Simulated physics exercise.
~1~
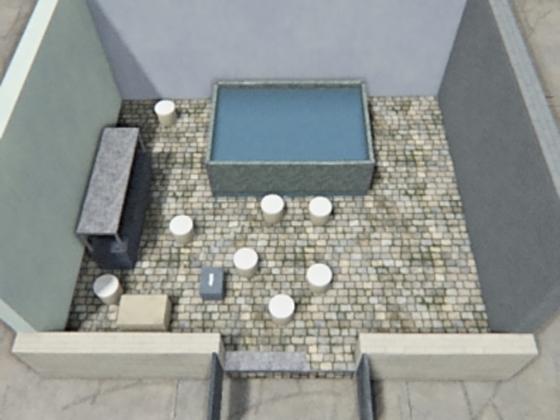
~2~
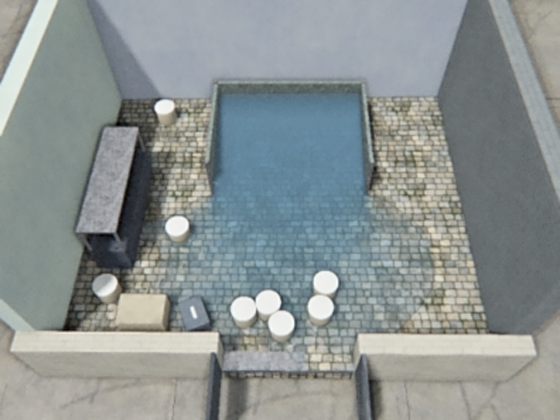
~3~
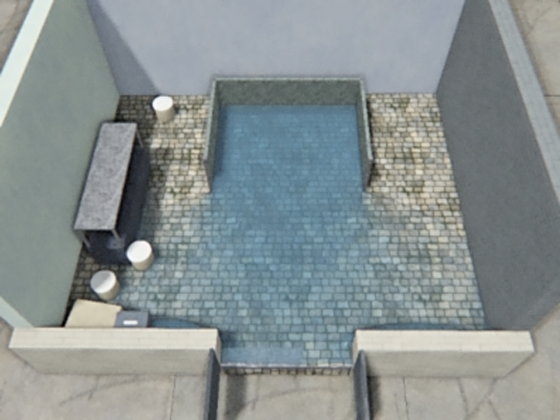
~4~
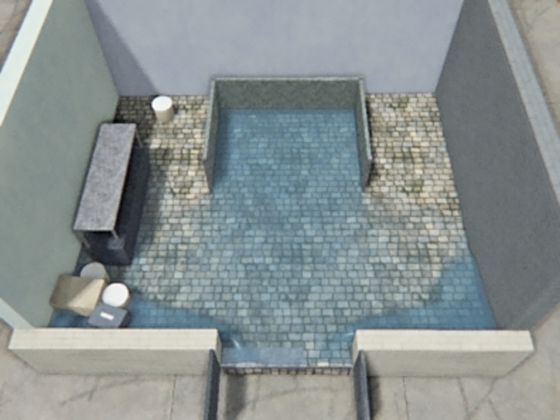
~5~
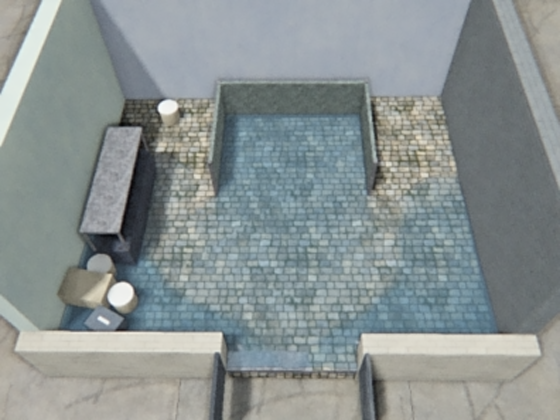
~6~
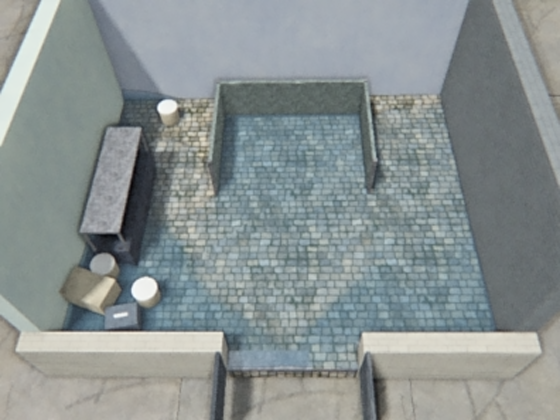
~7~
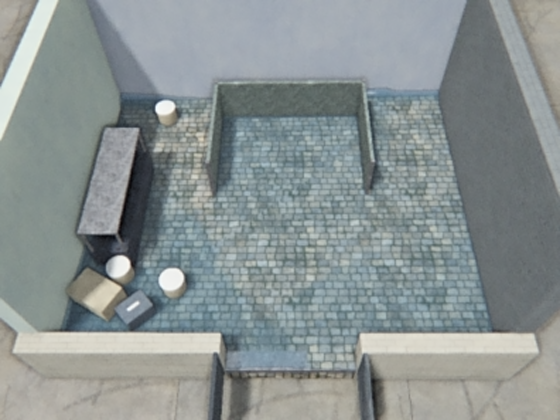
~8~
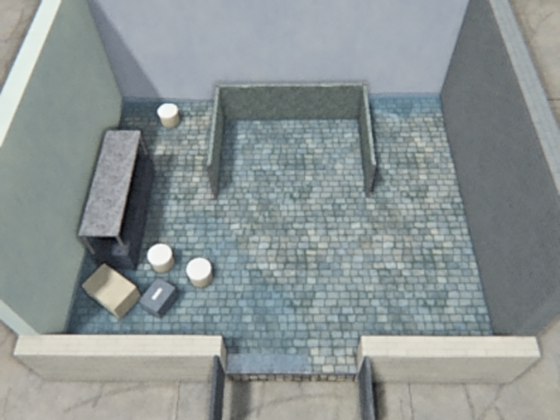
A wide stone-walled tank of blue water stands against the back wall of a roofless, cobbled bay, seen from high above. A long grey table lines the left wall, white round containers are scattered across the floor, and a tan box and a dark blue-grey one sit near the front left. The tank's front wall gives way and water spreads forward, pushing several white containers toward the front opening, where they disappear from view. The two boxes shift left into the corner. As shallow water covers the floor, both boxes and two white containers drift back rightward, while another stays near the back left.
